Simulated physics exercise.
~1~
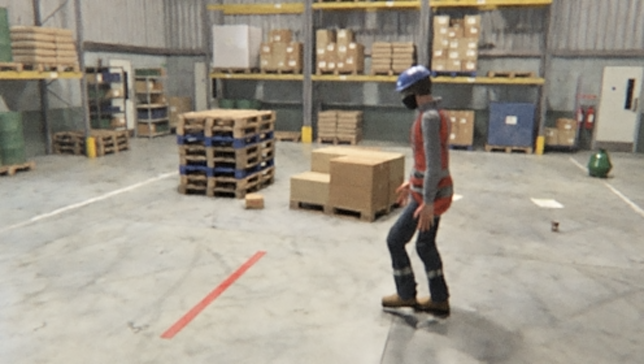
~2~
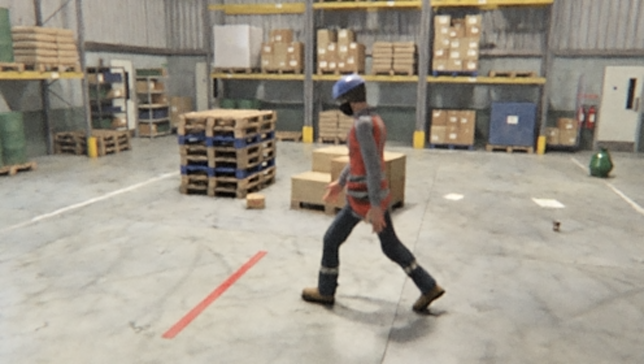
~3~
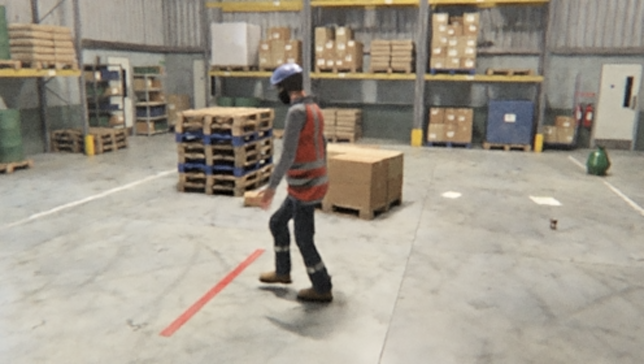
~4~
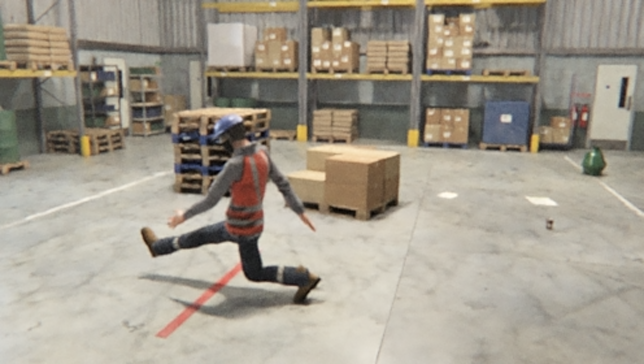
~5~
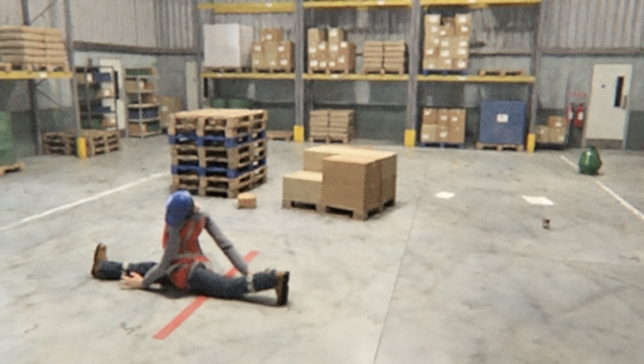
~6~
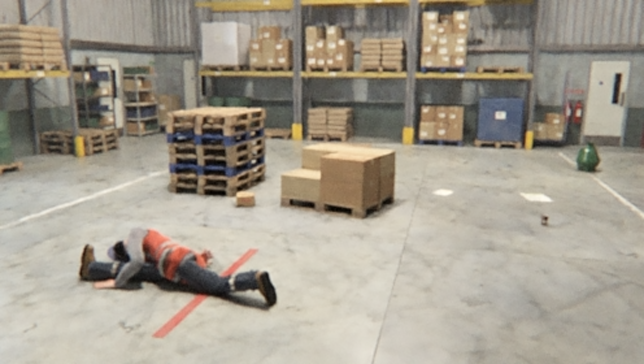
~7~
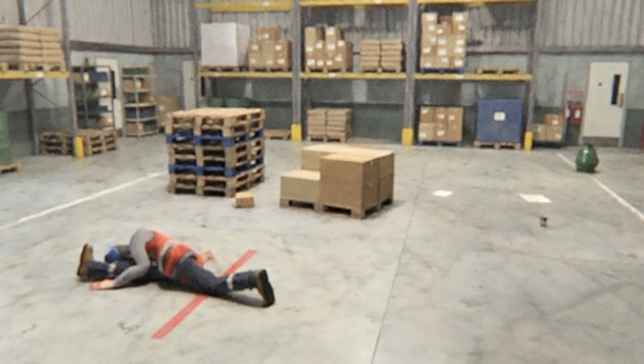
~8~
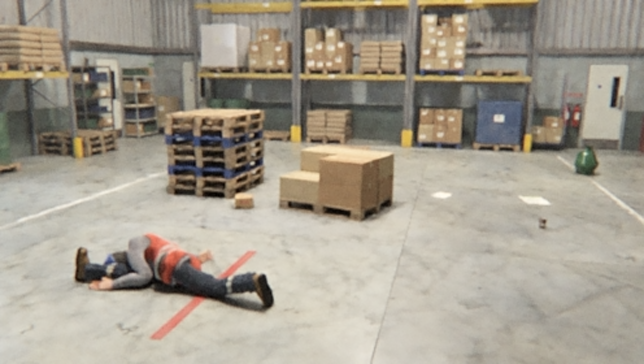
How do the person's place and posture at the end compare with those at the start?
At the start the person is upright, right of the red tape and in front of the cardboard boxes. By the end they are lying on the floor farther left and nearer the viewer, with hips, chest and head past the tape and one leg across it.
